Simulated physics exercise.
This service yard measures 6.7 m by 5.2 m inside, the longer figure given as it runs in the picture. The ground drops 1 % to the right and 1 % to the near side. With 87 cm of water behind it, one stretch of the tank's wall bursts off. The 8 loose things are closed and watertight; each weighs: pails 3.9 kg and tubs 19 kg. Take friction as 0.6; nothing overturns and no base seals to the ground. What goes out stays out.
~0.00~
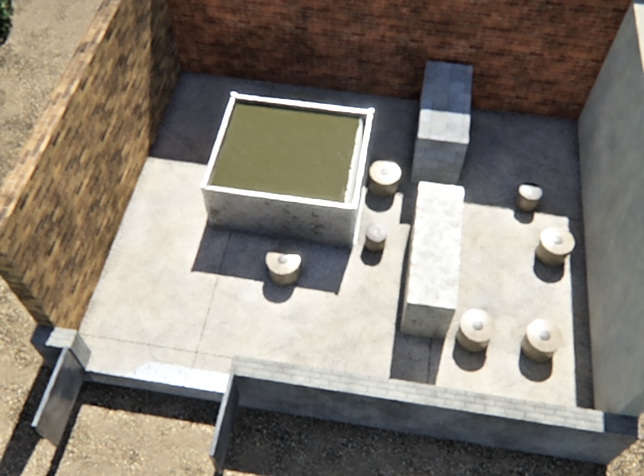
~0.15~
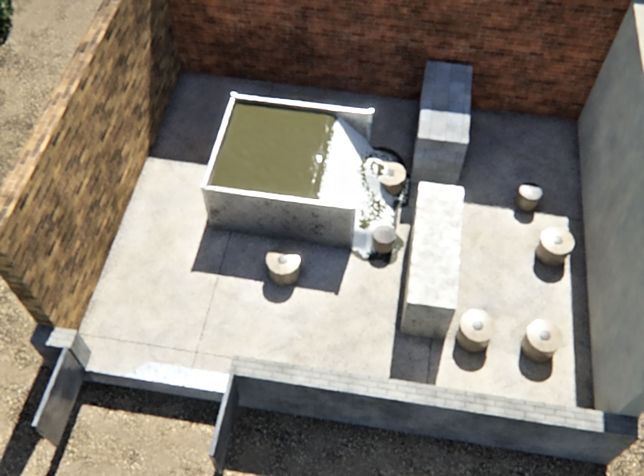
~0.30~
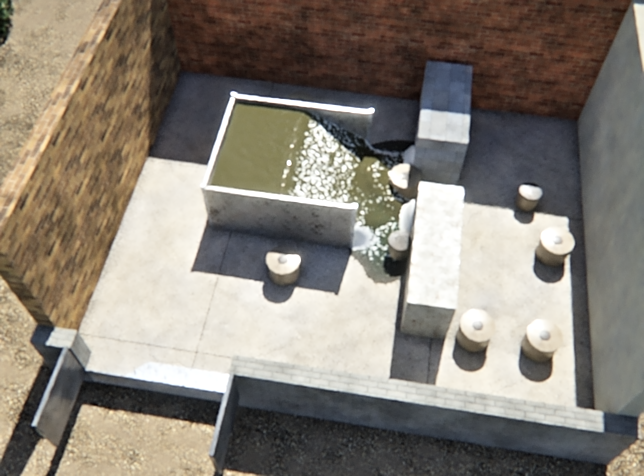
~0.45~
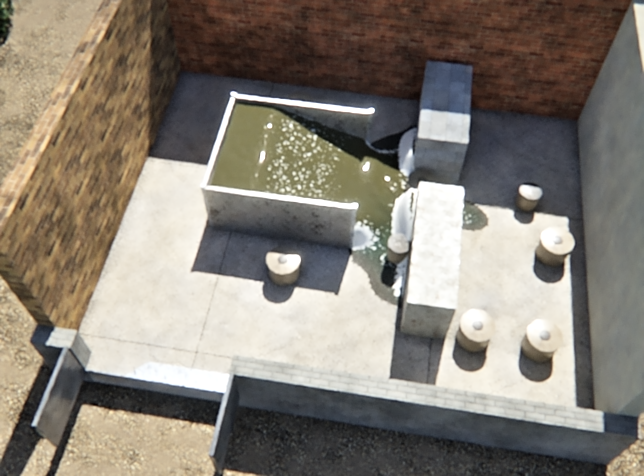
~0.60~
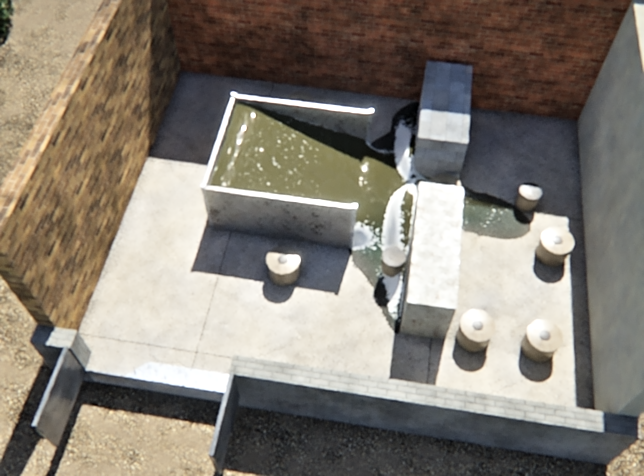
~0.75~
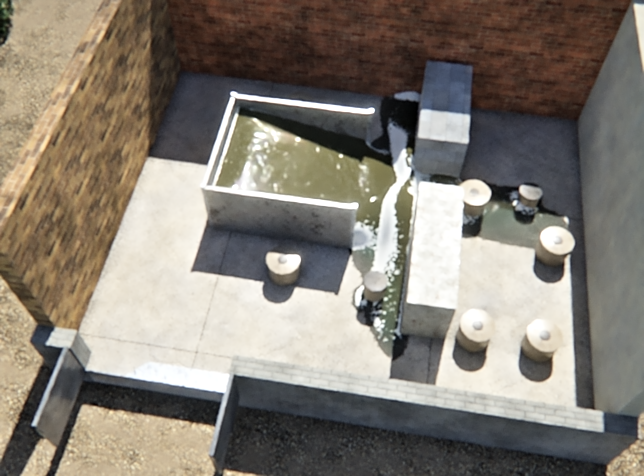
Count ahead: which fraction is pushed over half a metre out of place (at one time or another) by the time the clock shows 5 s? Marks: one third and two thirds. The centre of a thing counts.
Share: At least two thirds.
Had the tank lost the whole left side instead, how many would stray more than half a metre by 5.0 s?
In that case 3 of them.
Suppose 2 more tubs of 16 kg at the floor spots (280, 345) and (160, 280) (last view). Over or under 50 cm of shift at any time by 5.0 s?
In that order: Over, under.
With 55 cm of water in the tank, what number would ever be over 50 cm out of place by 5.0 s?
Then 4.
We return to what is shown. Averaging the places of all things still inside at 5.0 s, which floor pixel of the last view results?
At about (397, 257).
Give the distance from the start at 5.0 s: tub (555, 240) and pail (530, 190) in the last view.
In that order: 200 cm, 100 cm.
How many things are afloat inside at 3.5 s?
4 of them.
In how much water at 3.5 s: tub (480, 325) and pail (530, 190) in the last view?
About 9 and 8 cm.
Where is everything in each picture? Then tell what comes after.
A tub at (385, 172), on the bottom; a pail at (376, 232) rests on the ground; 3.3 m2 under water; 0 of 8 have shifted, in the first picture.
A tub at (390, 172) rests on the ground, 7 cm from its start; a pail at (384, 234) rests on the ground, 11 cm from its start; water covers 4.3 m2; 2 of 8 have shifted, in the second picture.
A tub at (406, 176), on the bottom, 32 cm from its start; a pail at (400, 240) rests on the ground, 35 cm from its start; 5.3 m2 under water; 2 of 8 have shifted, in the third picture.
A tub at (422, 181) rests on the ground, 58 cm from its start; a pail at (400, 243) floats, 40 cm from its start; water covers 6.0 m2; 2 of 8 have shifted, in the fourth picture.
A tub at (446, 186) rests on the ground, 91 cm from its start; a pail at (394, 256) floats, 55 cm from its start; 6.8 m2 under water; 2 of 8 have shifted, in the fifth picture.
A tub at (475, 192), on the bottom, 134 cm from its start; a pail at (376, 281), on the bottom, 86 cm from its start; 8.0 m2 under water; 2 of 8 have shifted, in the sixth picture.
After 1.1 s 3 of 8 are over 50 cm from their spots; 0 afloat.
After 2.2 s 4 of 8 are over 50 cm from their spots; 1 afloat.
After 3.5 s 4 of 8 are over 50 cm from their spots; 4 afloat.
After 5.0 s 6 of 8 are over 50 cm from their spots, and 6 have been at some point; 6 afloat.
